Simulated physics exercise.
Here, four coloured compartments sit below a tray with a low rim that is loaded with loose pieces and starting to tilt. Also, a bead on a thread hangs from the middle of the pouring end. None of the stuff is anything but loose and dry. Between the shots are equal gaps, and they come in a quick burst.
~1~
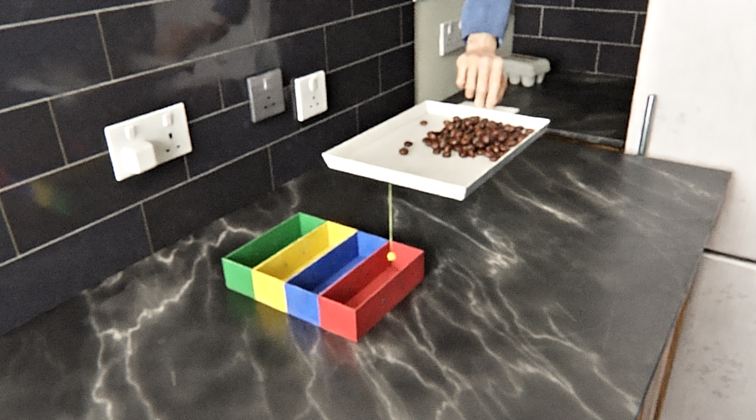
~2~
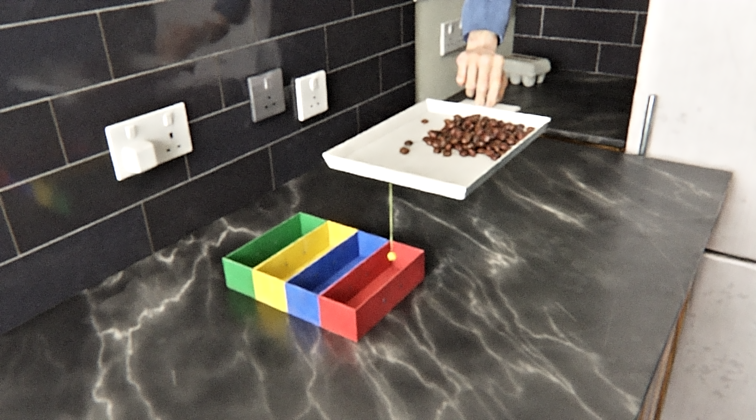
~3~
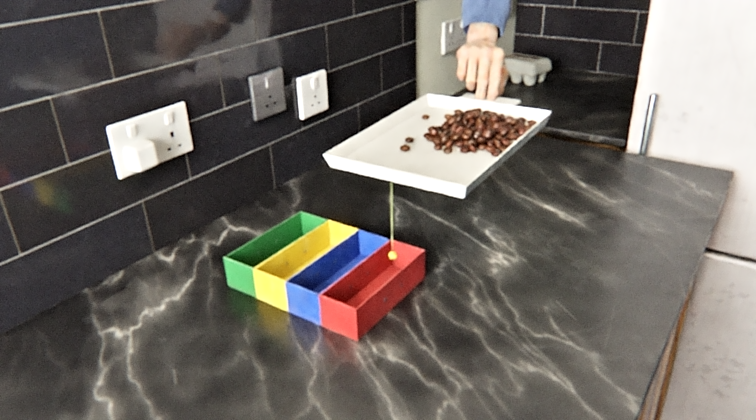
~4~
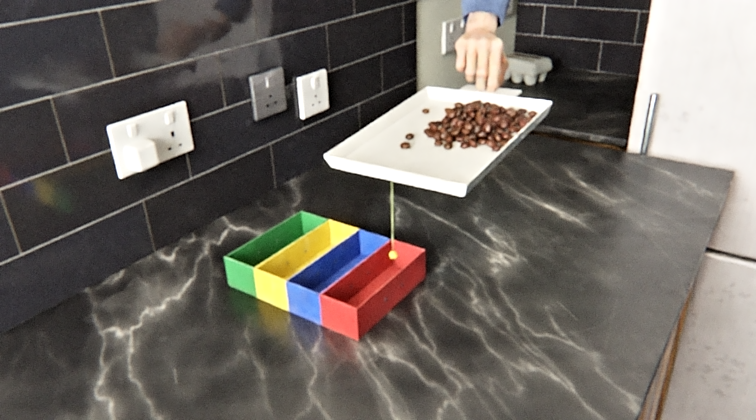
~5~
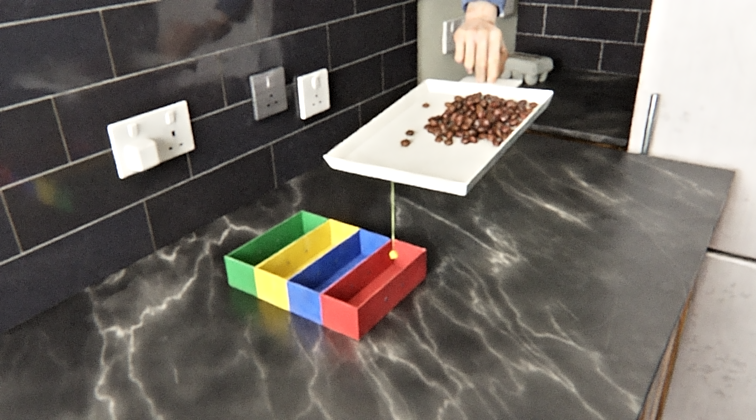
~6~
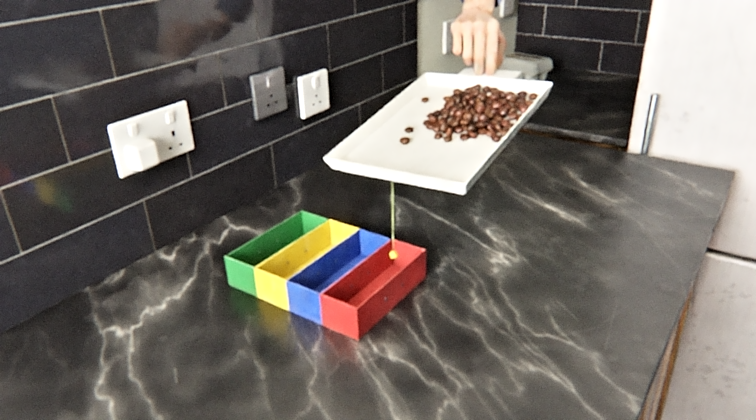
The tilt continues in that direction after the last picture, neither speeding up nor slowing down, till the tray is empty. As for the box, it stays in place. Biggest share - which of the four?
Blue.
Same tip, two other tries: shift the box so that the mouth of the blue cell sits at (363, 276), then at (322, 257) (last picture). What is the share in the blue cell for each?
You'd get near 30 per cent and afterwards near 50 per cent.
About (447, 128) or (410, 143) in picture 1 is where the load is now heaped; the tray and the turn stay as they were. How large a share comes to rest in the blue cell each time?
Near 50 and 50 percent respectively.
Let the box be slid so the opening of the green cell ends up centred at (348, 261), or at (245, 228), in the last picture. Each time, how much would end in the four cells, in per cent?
Result: 70 % and 60 %.
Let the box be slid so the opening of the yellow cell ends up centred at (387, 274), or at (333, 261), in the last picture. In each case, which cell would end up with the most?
In the first try it is that green cell, in the second it is the cell in yellow.
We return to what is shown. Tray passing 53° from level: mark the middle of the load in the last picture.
In the last view, the load is centred near (372, 161).
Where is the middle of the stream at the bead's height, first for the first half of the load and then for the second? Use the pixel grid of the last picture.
First roughly (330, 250), then roughly (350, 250).
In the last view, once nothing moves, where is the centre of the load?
The centre settles at about (335, 290).
Soon, tray tipped steeply; nearly all on the tray; a stray few in the blue cell; a small part falling or outside the box.
A while on, tray tipped right over; about half on the tray; a small part in the blue cell; a small part in the yellow cell; a small part in the red cell; a small part falling or outside the box.
Towards the end, tray tipped past a quarter turn; about a third in the blue cell; about a quarter in the red cell; about a quarter in the yellow cell; a small part falling or outside the box.
Finally, tray tipped past a quarter turn; about a third in the blue cell; about a quarter in the red cell; about a quarter in the yellow cell; none in the green cell; a small part outside the box.
